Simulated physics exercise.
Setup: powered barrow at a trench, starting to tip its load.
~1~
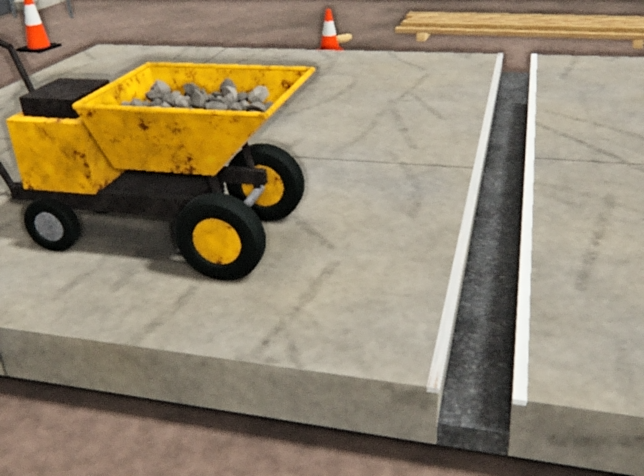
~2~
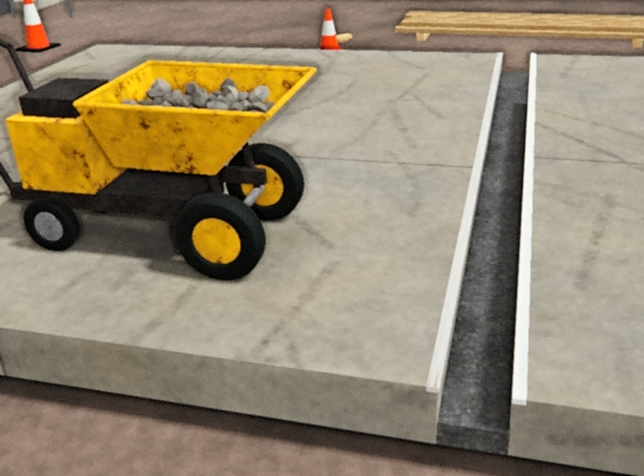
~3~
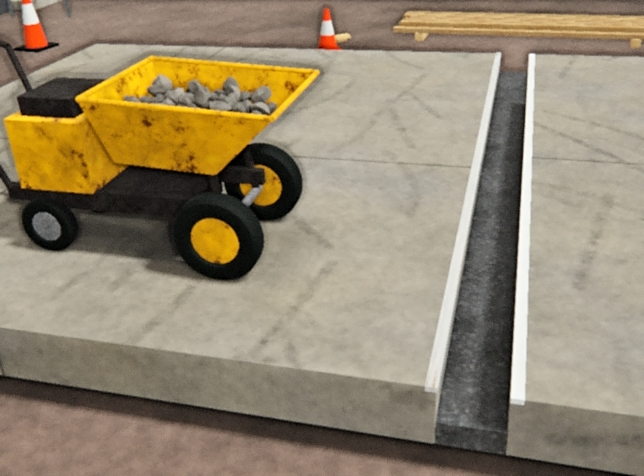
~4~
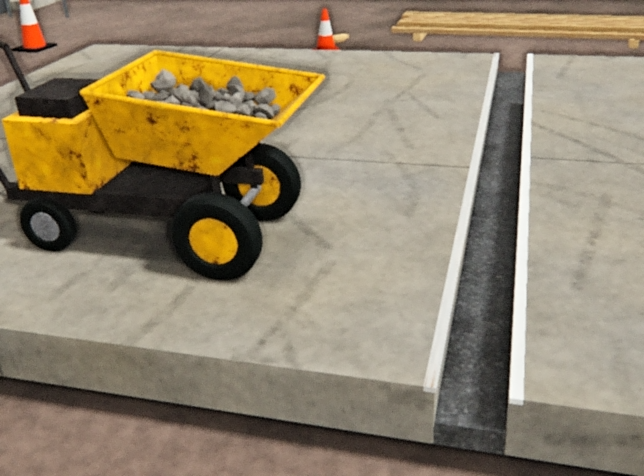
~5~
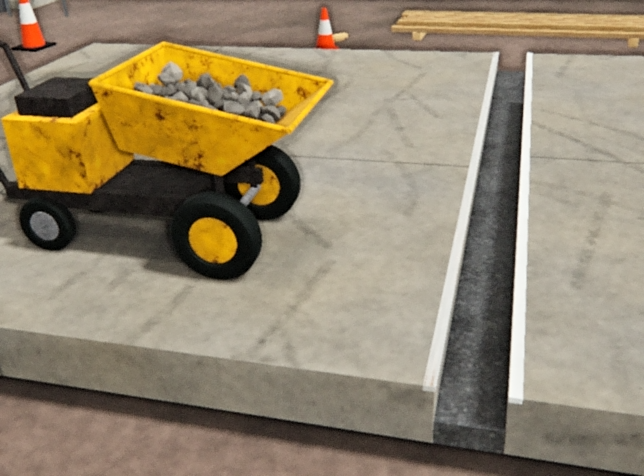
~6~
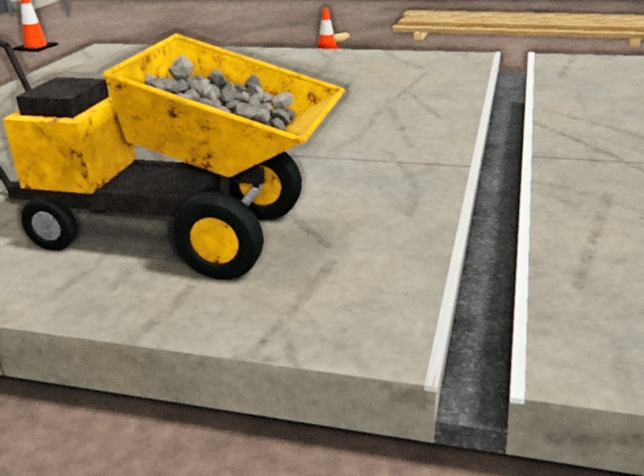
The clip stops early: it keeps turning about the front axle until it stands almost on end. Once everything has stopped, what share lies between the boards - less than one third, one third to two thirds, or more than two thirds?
My guess is the trench keeps shy of one third of it.
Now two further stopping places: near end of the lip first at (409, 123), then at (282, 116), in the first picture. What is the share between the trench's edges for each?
About 40 per cent, then about 30 per cent.
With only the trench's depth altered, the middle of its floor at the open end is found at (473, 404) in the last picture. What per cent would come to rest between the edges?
Something like 20 %.
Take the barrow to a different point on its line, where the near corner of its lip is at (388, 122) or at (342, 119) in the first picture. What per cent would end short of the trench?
The first stop gives 0 per cent; the second gives 10 per cent.
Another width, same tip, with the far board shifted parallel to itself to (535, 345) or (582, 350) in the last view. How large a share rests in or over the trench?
About 20 and 20 per cent.
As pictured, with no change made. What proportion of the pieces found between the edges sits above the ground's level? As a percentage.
Close to 0 per cent.
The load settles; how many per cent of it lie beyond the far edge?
Around 0 %.
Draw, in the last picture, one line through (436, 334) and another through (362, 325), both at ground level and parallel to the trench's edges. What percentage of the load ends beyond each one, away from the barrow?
I'd put it near 20 in a hundred, then near 70 in a hundred.
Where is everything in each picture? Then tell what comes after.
The first frame shows lip of the skip at (266, 116), level; top of the load at (182, 104), broken stones; first edge of the trench at (443, 335); far edge at (522, 345), the trench under half as wide as the skip, and about half as deep as wide.
The second frame shows lip of the skip at (268, 116), level; top of the load at (183, 104).
The third frame shows lip of the skip at (272, 119), tipped barely; top of the load at (185, 102).
The fourth frame shows lip of the skip at (278, 125), tipped a little; top of the load at (182, 94).
The fifth frame shows lip of the skip at (289, 131), tipped a little; top of the load at (167, 95).
The sixth frame shows lip of the skip at (302, 141), tipped clearly; top of the load at (179, 91); first edge of the trench at (441, 334); far edge at (520, 343).
Soon, skip tipped steeply; all in the skip.
A while on, skip tipped steeply; about two thirds in the skip; about a quarter short of the trench.
Towards the end, skip tipped right over; about a quarter in the skip; about half short of the trench; about a quarter in or heaped over the trench.
Finally, skip tipped right over; about a quarter in the skip; about half short of the trench; about a quarter in or heaped over the trench; none beyond it.
